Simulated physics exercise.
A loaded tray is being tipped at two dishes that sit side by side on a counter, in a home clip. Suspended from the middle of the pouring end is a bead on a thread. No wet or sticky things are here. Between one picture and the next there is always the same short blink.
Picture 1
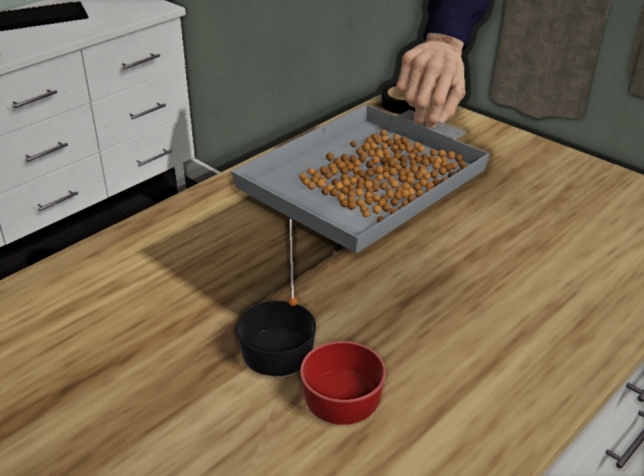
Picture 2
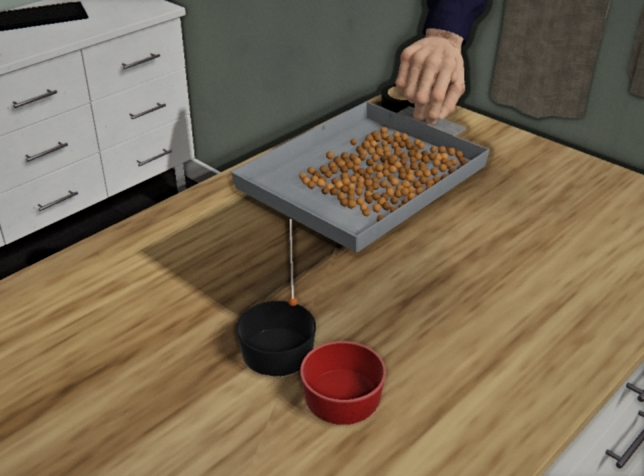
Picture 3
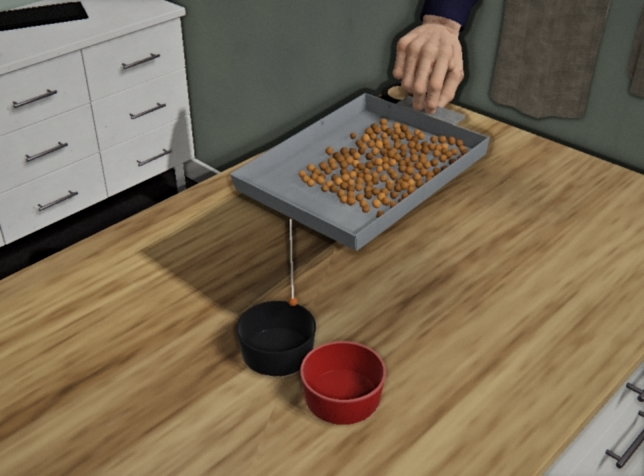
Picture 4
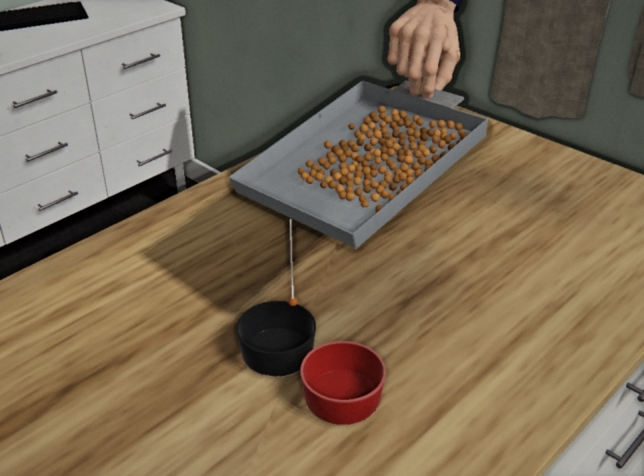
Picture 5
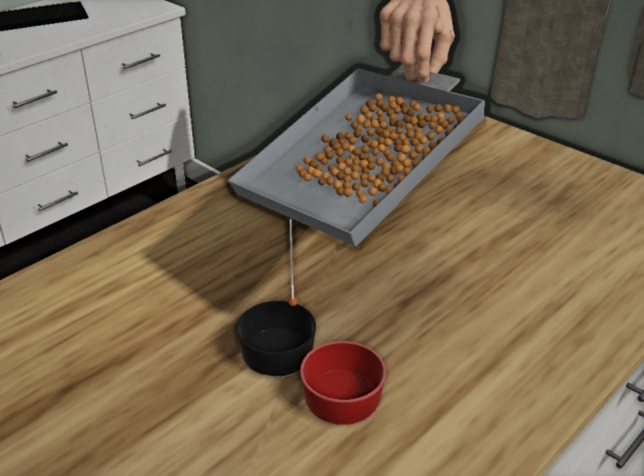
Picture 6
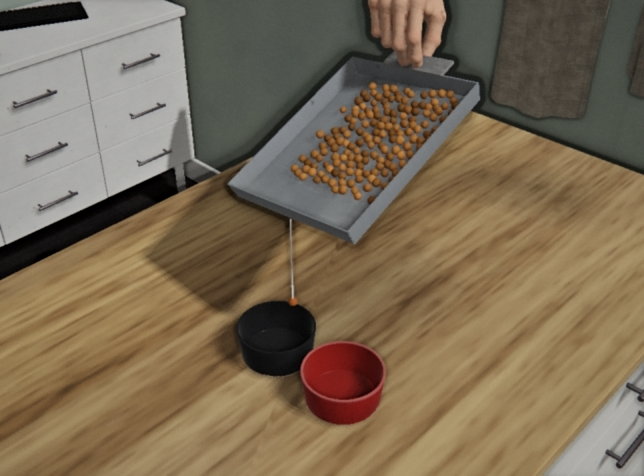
A hand raises the handle end of a gray tray of chickpeas, steadily steepening its tilt.
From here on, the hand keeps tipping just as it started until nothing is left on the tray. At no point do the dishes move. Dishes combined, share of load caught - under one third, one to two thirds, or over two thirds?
Most likely the dishes will fail to trap a third of the load.
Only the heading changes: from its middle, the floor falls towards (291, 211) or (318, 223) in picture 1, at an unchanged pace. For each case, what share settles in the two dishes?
I'd expect around 30 in a hundred first and around 70 in a hundred second.
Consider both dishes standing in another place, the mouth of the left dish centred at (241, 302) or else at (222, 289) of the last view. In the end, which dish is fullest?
The one on the left side, then the one on the left side.
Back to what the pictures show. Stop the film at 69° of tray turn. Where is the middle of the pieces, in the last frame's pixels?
The load is centred around (267, 188).
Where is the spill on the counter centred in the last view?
It's centred at about (204, 323).
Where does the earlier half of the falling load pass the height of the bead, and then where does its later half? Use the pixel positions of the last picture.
I'd place the first part at (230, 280) and the rest at (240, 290).
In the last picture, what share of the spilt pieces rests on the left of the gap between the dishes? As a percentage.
Around 100 %.
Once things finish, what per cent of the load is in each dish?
For the left dish some 10 %, for the right dish some 0 %.
Shortly afterwards, tray tipped steeply; the bulk on the tray; a little in the air.
Next, tray tipped past a quarter turn; near half on the tray; only a few in the left dish; near a third outside both; a little in the air.
Some moments later, tray tipped past a quarter turn; a little in the left dish; the bulk outside both.
In the end, tray tipped past a quarter turn; none at all in the right dish; a little in the left dish; the bulk outside both.
